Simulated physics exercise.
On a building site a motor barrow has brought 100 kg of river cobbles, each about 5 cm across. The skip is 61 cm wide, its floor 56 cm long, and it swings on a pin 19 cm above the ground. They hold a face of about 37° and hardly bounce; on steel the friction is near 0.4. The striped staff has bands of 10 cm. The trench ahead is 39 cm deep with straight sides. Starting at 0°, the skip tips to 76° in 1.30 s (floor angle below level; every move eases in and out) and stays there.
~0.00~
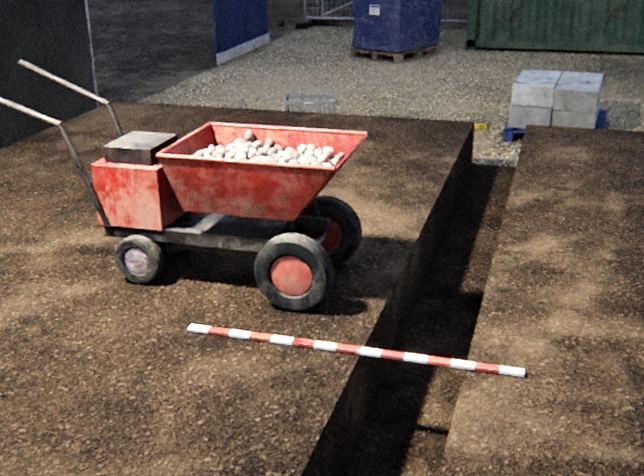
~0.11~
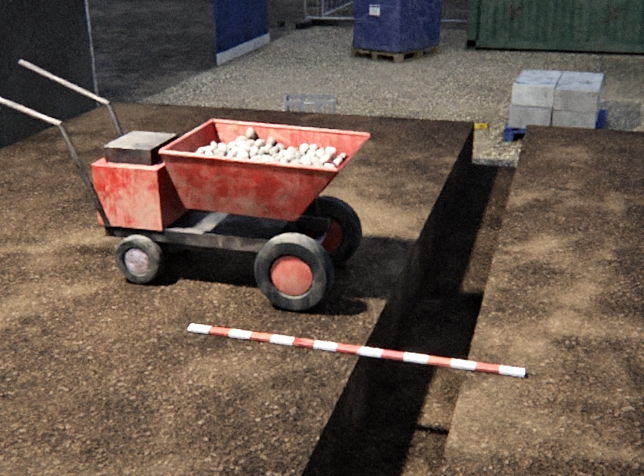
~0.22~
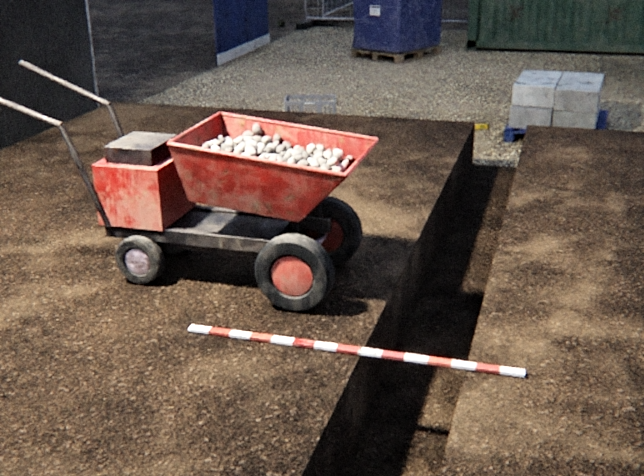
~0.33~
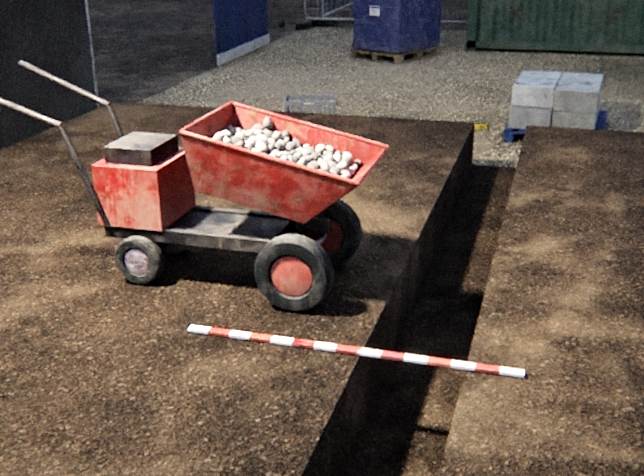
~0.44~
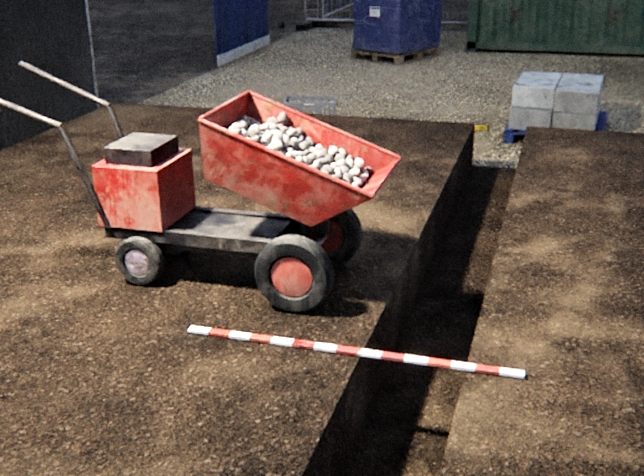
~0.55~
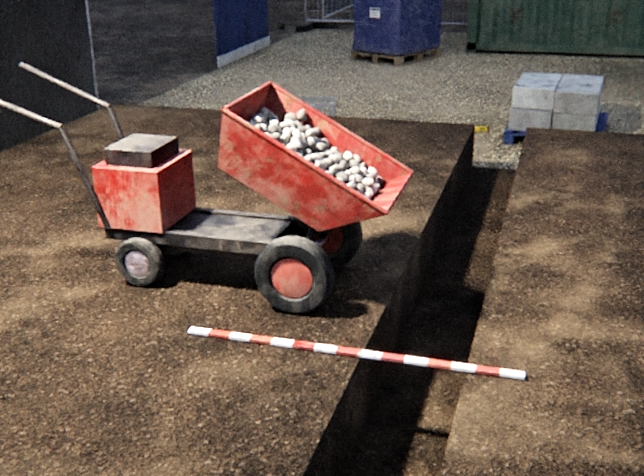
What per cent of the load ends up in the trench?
Close to 92 in a hundred.
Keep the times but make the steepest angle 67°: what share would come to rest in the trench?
Then about 90 per cent.
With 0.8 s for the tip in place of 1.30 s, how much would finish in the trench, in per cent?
It would be near 80 per cent.
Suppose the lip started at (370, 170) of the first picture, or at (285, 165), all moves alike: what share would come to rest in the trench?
About 45 and 100 per cent.
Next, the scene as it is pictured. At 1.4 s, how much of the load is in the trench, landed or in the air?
About 50 per cent by then.
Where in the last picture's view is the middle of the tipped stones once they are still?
Their middle is at about (448, 361).
After 1.0 s the floor is at 64°; 100 % in the skip; the foremost stones are at (424, 257).
After 1.4 s the floor is at 76°; 47 % in the skip, 49 % in the trench, 5 % past the trench; the foremost stones are at (520, 311).
After 1.8 s the floor is at 76°; 13 % in the skip, 79 % in the trench, 8 % past the trench; the foremost stones are at (593, 323).
After 3.7 s the floor is at 76°; 0 % in the skip, 92 % in the trench, 8 % past the trench; the foremost stones are at (631, 338).
